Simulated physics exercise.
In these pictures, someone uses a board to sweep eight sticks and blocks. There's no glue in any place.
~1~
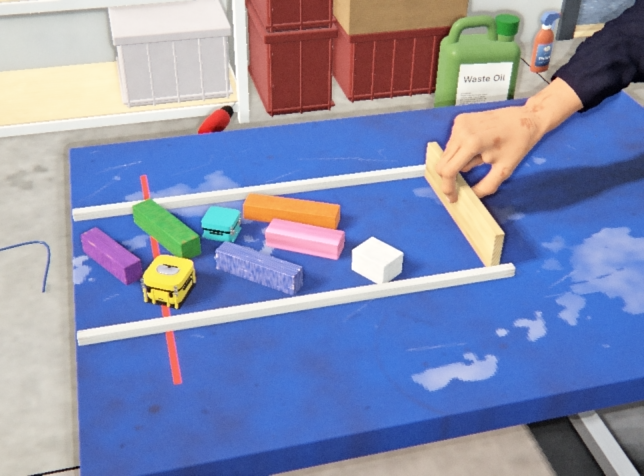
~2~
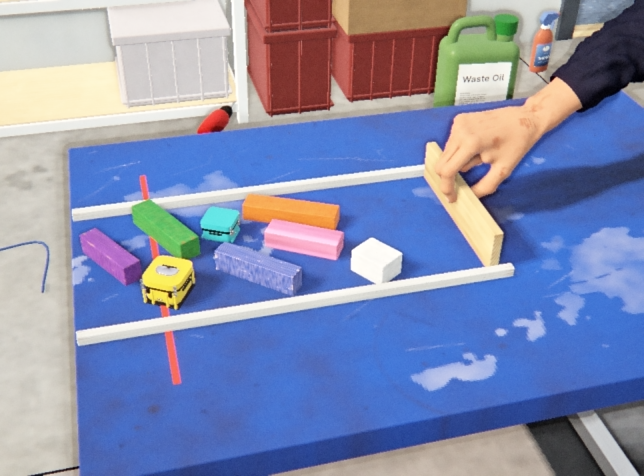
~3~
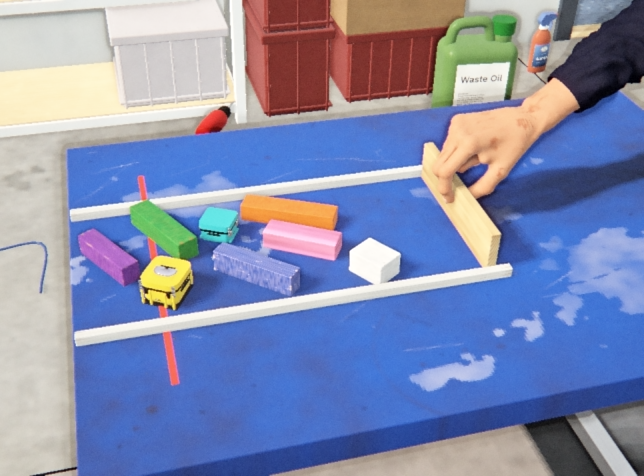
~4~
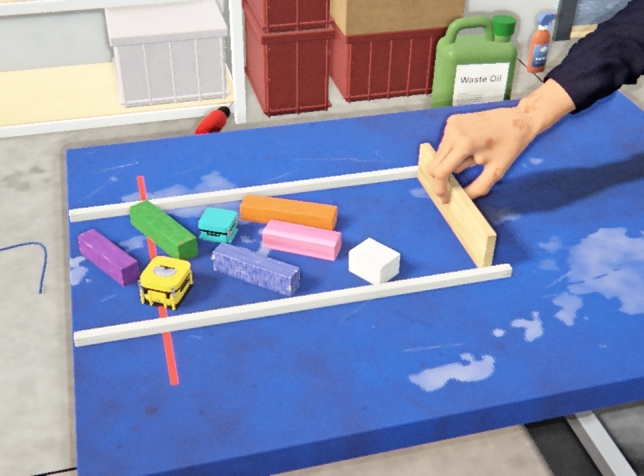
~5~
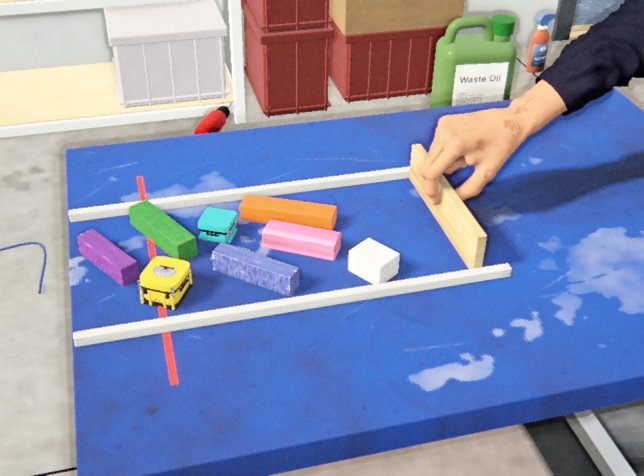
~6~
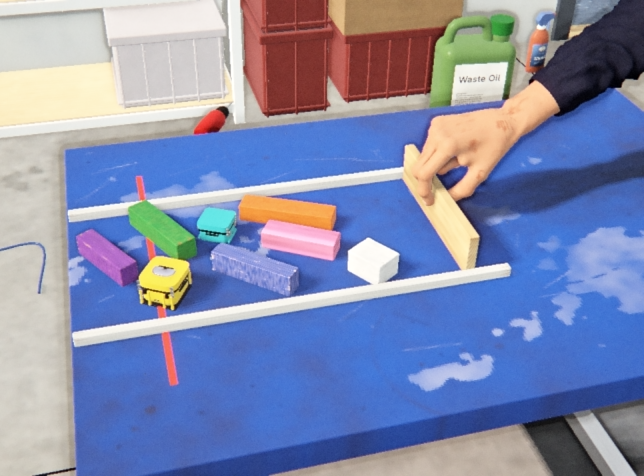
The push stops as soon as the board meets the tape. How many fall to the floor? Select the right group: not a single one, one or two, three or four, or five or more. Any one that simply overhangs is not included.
The right group is one or two.
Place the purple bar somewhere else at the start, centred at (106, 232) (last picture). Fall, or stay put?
I reckon the purple bar drops away.
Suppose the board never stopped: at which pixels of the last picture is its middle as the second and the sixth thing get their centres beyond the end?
(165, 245), later (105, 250).
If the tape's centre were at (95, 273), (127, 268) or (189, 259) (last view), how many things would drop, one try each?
It would be 7, then 4, then 0.
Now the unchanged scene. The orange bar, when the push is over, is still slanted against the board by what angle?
It sits some 40° out of line.
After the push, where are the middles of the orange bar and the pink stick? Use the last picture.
I'd put one at around (108, 235) and the other at around (118, 262).
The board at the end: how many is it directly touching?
The figure is 3.
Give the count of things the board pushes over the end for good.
Count = 2.
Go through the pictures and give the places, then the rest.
The first frame shows purple bar (111, 256); yellow case (169, 281); green bar (166, 229); board (461, 202); tape (158, 263).
The second frame shows yellow case (169, 282); turquoise case (221, 226).
The third frame shows green bar (163, 230); orange bar (289, 213).
The fourth frame shows purple bar (108, 257); white block (374, 262).
The fifth frame shows yellow case (166, 283); blue bar (255, 269).
The sixth frame shows purple bar (107, 257); yellow case (165, 283); green bar (162, 231); board (437, 205); tape (153, 264).
A little later, none off yet; purple bar at rest near (107, 257); yellow case at rest near (165, 283); green bar at rest near (162, 231).
Next, none off yet; purple bar at rest near (107, 257); yellow case at rest near (165, 283); green bar shifted a little near (134, 237).
When it is over, the number that fall off is one or two; down, green bar and purple bar.
